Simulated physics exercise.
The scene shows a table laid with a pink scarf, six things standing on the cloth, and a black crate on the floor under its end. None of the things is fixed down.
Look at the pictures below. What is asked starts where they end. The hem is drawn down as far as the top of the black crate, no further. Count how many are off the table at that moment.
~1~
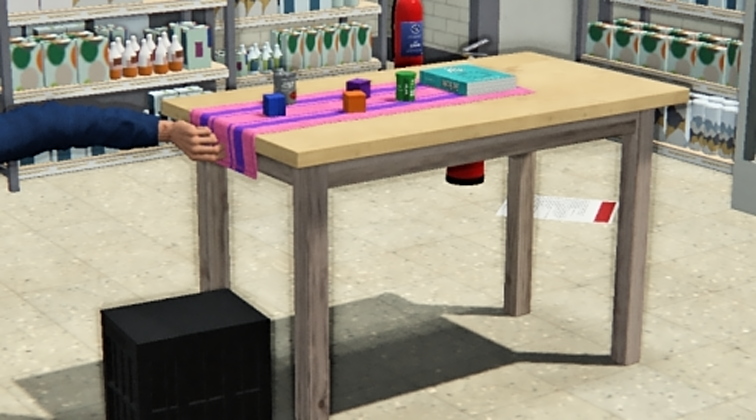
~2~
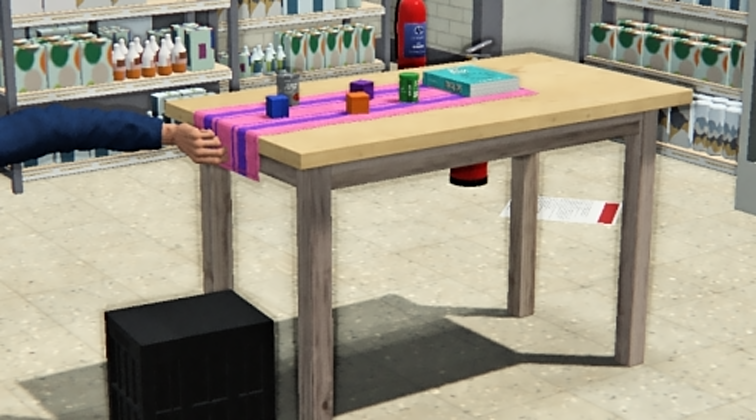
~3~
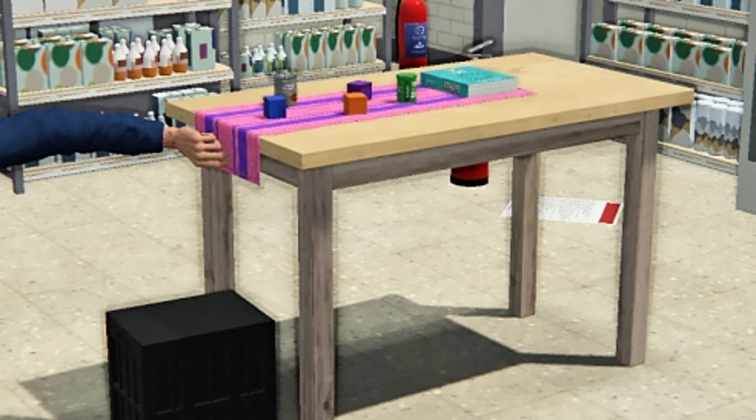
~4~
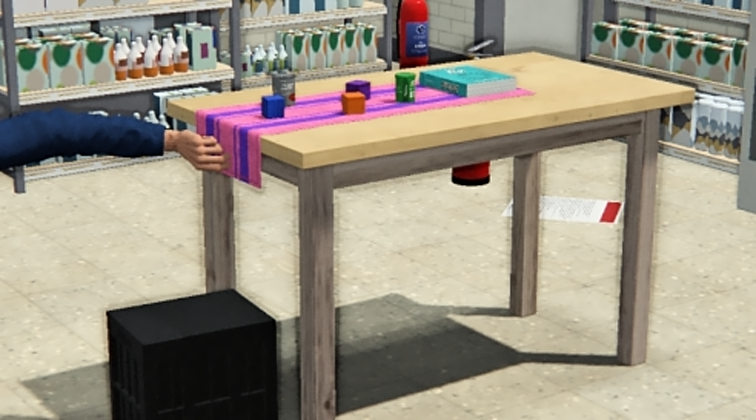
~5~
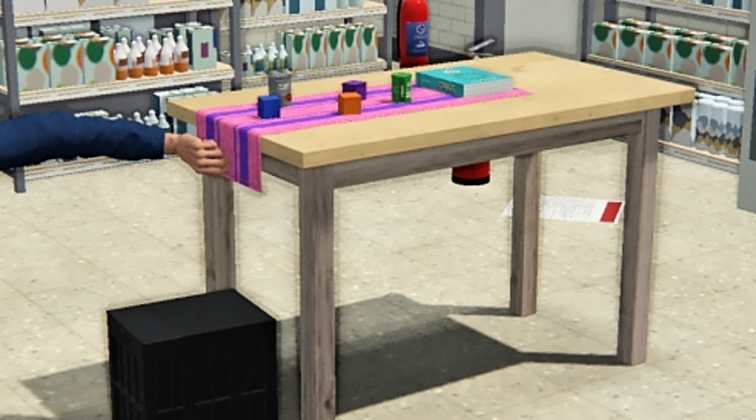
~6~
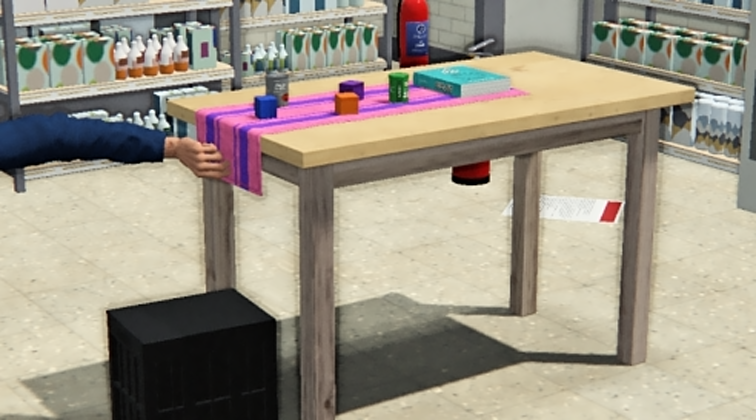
Count: Three.
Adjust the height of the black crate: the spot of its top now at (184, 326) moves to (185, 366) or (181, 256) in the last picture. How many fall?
Going over the edge would be 4 and 1.
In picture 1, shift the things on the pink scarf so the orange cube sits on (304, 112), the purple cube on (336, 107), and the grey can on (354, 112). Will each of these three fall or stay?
As for the orange cube, it leaves the top; the purple cube, it leaves the top; the grey can, it leaves the top.
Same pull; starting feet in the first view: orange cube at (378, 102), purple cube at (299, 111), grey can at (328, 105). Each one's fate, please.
Note - orange cube retained, purple cube lost, grey can lost.
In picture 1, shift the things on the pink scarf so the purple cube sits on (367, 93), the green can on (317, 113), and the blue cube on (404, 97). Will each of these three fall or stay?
The purple cube stays on; the green can drops off; the blue cube does not fall.
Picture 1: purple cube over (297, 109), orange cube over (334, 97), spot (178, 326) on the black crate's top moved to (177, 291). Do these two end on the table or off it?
So the purple cube leaves, and the orange cube stays there.
Soon after, hem near (228, 222); all still up.
Then, hem near (228, 275); blue cube and grey can gone.
Further on, hem on the crate; blue cube, grey can and orange cube gone.
At rest, hem on the crate; blue cube, grey can and orange cube gone. The count of fallen things is three.
